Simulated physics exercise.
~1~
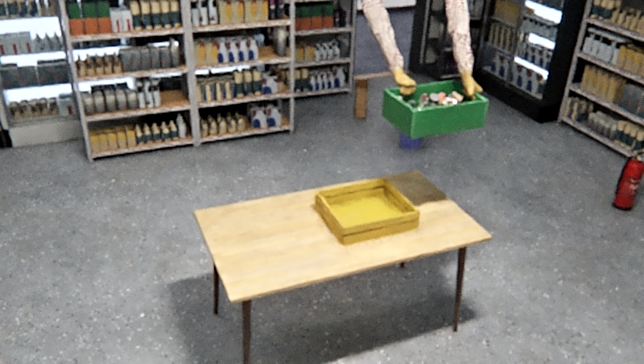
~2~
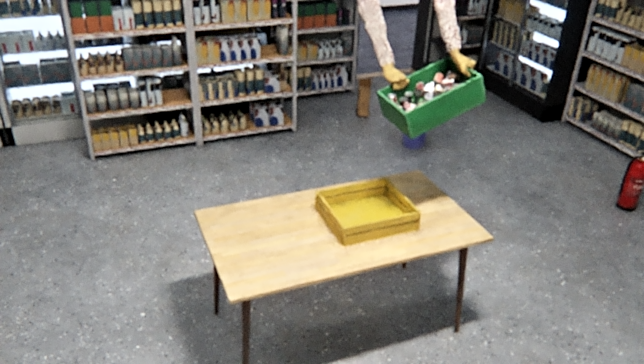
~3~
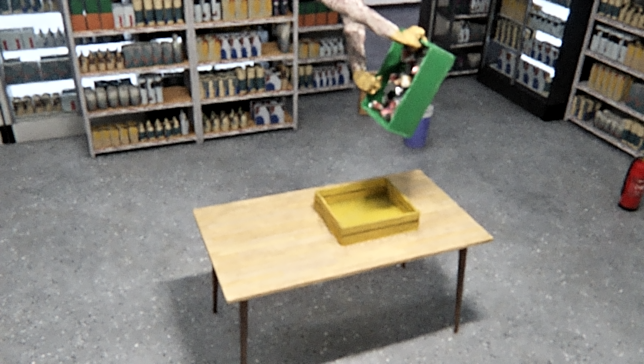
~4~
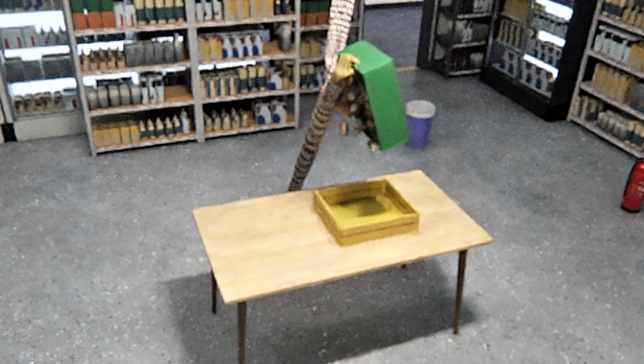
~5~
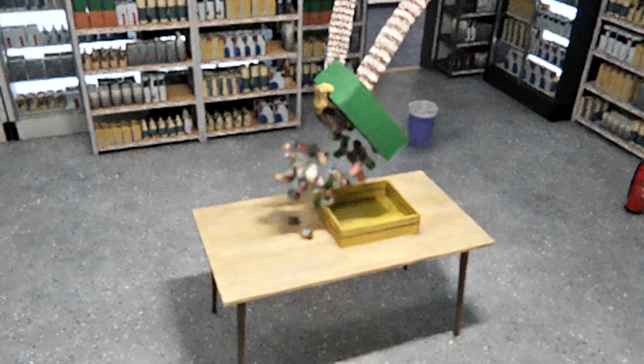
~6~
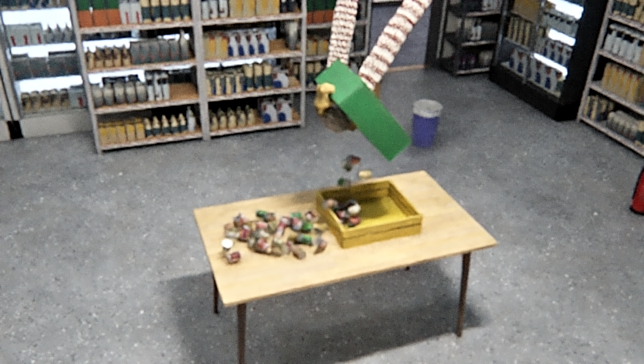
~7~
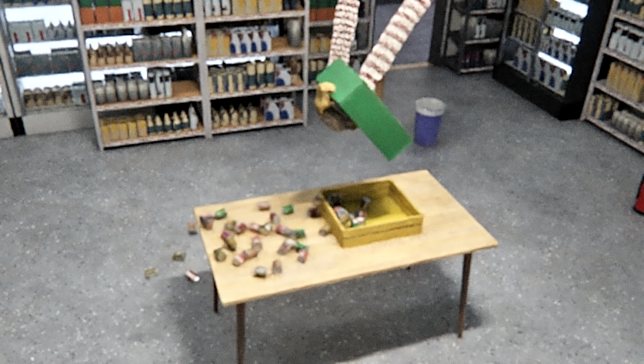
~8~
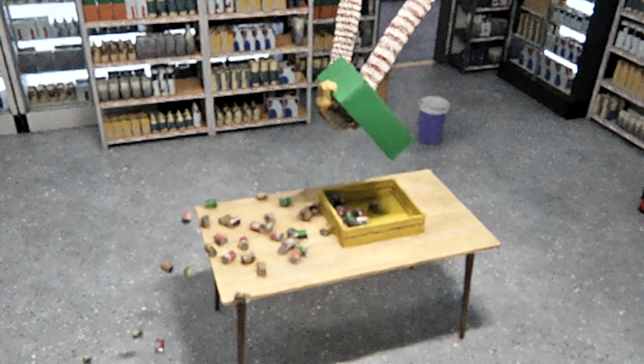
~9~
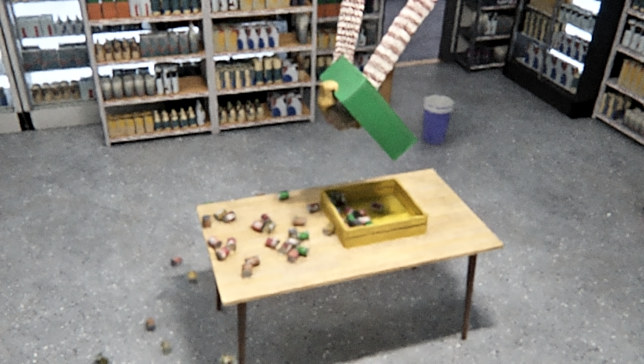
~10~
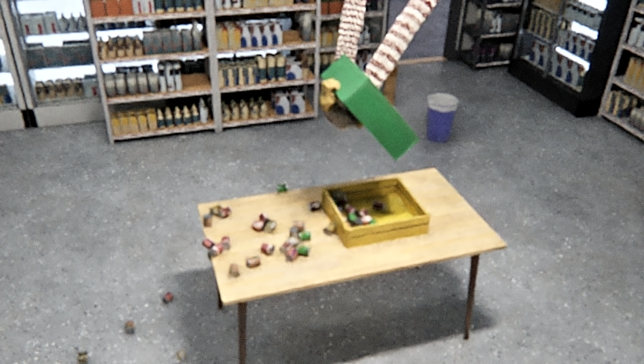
In a shop or storeroom lined with stocked shelves, seen from above, a wooden table stands on a grey speckled floor with a yellow basket on it, right of centre. Behind it, a worker with gloved hands holds a green tote full of small tins above the table, near a blue bin. The arms tip the tote steadily to the left until its open side faces downward. The tins pour out in a clump, some landing in the basket but most hitting the tabletop to its left. They scatter, and several roll off the left side onto the floor. At the end the tote hangs tilted and still, with some tins in the basket and more spread outside it.
